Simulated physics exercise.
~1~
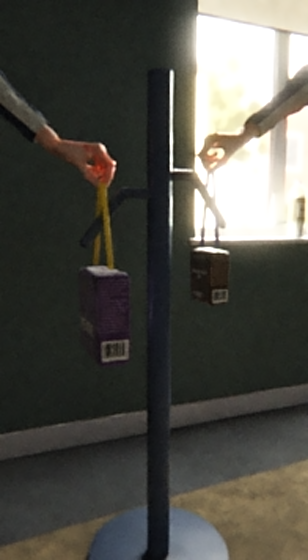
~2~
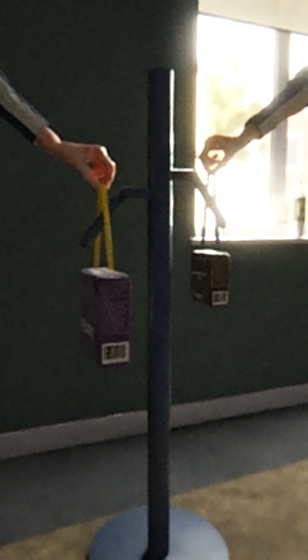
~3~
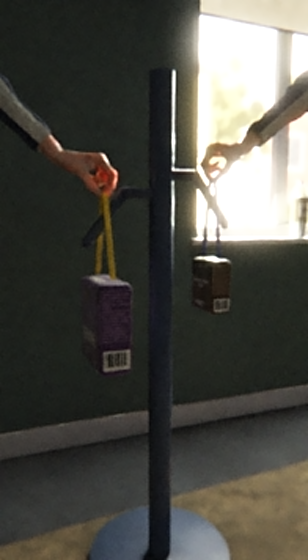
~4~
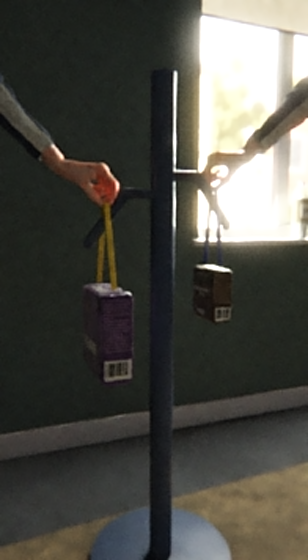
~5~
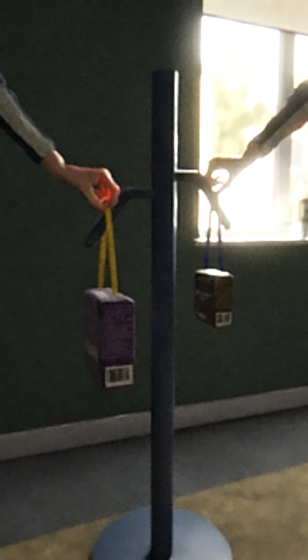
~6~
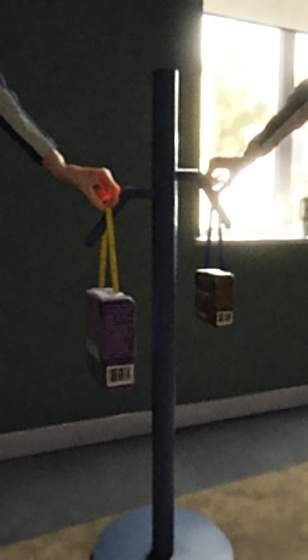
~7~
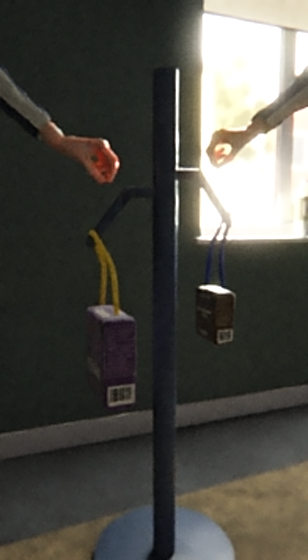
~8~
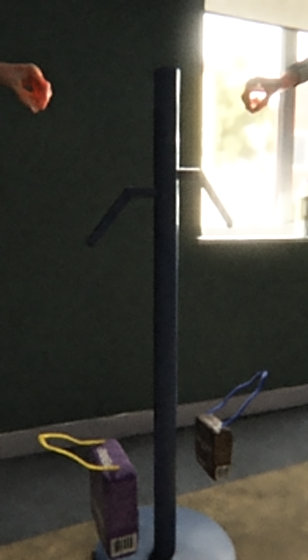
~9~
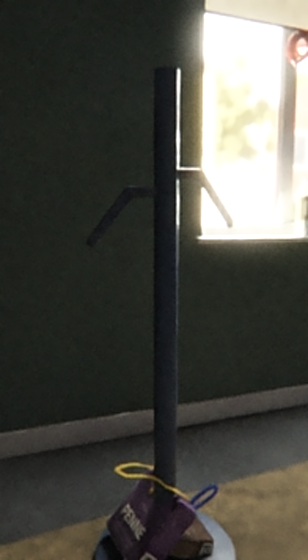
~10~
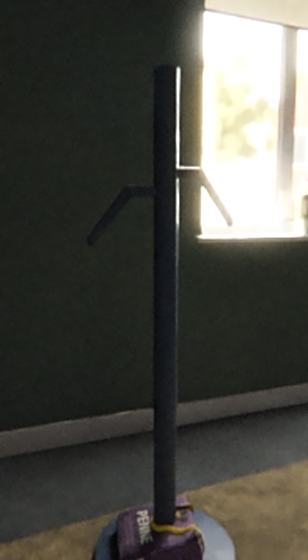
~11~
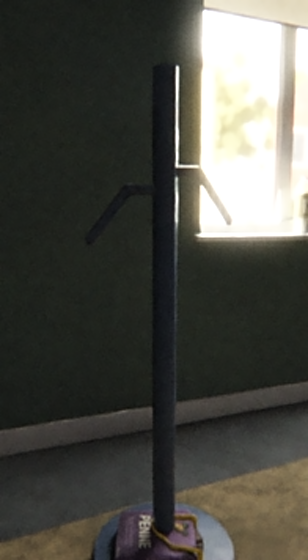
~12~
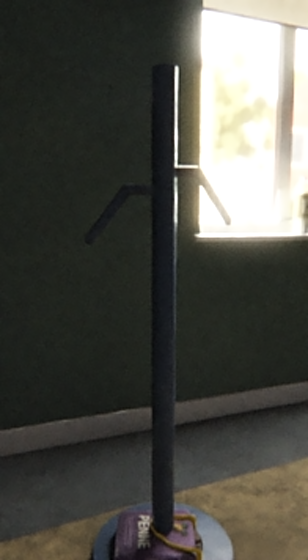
In a dim room with a dark green wall and a bright window at right, a slightly swaying view faces a dark coat stand with a round base. Two hands reach in from either side, the left holding a boxy purple bag by a yellow loop, the right a smaller brown one by a blue loop. They lower the bags slowly beside the downward-sloping pegs. The hands let go and draw back, and both bags slip down off the pegs. They drop and tumble together at the base, where the purple bag lies still, its yellow loop draped over it.
